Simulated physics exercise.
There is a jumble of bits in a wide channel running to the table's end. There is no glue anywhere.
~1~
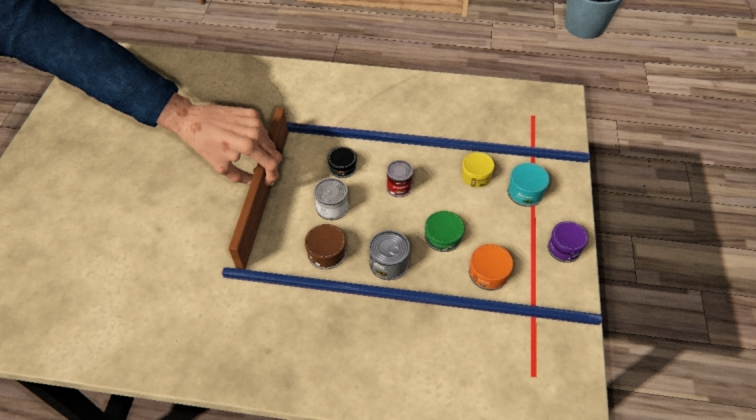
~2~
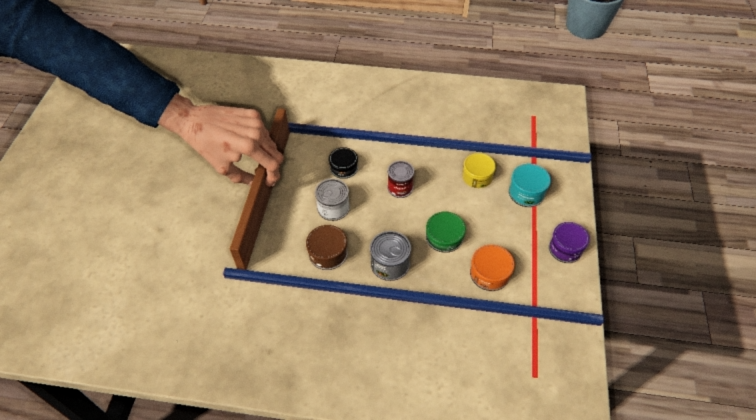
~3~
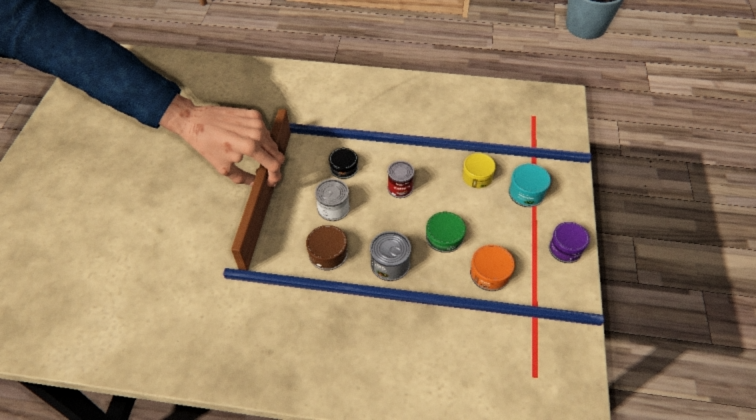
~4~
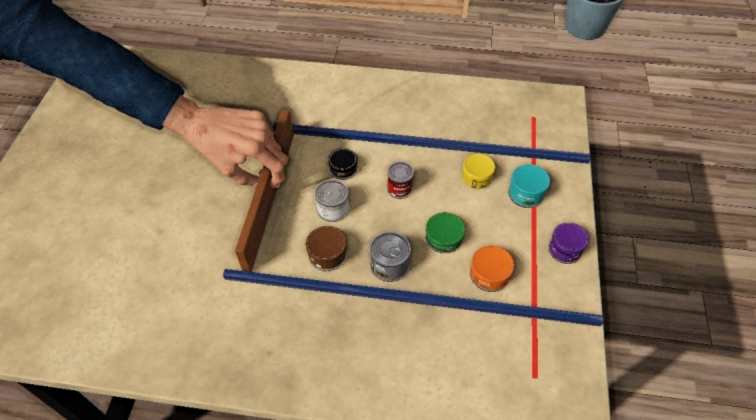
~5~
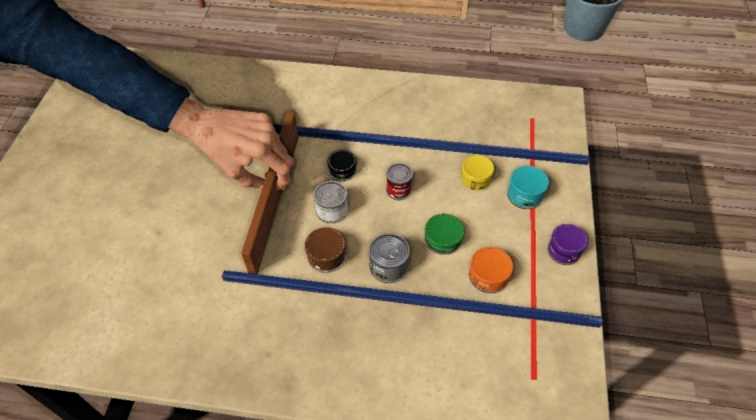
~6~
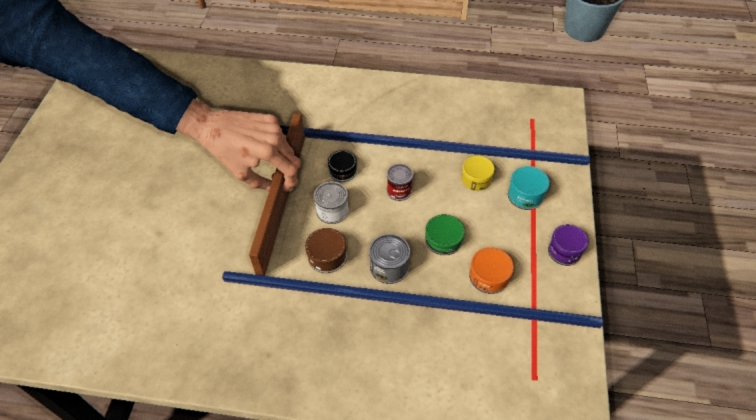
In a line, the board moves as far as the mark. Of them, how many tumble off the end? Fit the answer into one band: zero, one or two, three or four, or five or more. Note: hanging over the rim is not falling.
I would say one or two.
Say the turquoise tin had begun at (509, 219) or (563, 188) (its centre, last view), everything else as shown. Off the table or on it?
First: Safe; second: Safe.
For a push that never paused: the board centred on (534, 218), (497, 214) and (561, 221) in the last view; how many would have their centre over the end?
Respectively 2, 0 and 6.
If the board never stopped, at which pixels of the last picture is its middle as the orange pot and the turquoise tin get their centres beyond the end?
Approx. (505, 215) for the first, approx. (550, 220) for the second.
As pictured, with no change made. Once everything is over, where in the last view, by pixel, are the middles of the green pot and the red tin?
Green pot at (576, 254), red tin at (549, 200).
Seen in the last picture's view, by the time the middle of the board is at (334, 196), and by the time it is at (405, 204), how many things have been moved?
The number moved is 3 and then 7.
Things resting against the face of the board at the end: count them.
The number is 4.
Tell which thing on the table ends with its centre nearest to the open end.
It would be the grey tin.
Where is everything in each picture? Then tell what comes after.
The first frame shows purple pot (567, 242); turquoise tin (528, 185); orange pot (490, 267); board (262, 184); tape (533, 227).
The second frame shows turquoise tin (529, 185); red tin (401, 180).
The third frame shows orange pot (492, 268); brown tin (327, 248).
The fourth frame shows purple pot (568, 243); green pot (445, 233).
The fifth frame shows turquoise tin (528, 187); black tin (342, 166).
The sixth frame shows purple pot (568, 245); turquoise tin (528, 188); orange pot (491, 271); board (280, 190); tape (533, 230).
Soon after, none off yet; purple pot at rest near (568, 245); turquoise tin at rest near (528, 188); orange pot at rest near (491, 271).
Then, none off yet; purple pot at rest near (568, 245); turquoise tin at rest near (528, 188); orange pot moved about its own width near (518, 275).
Further on, none off yet; purple pot at rest near (568, 245); turquoise tin at rest near (536, 190); orange pot moved well along near (584, 282).
By the end, the number that fall off is one or two; fallen, orange pot and purple pot.
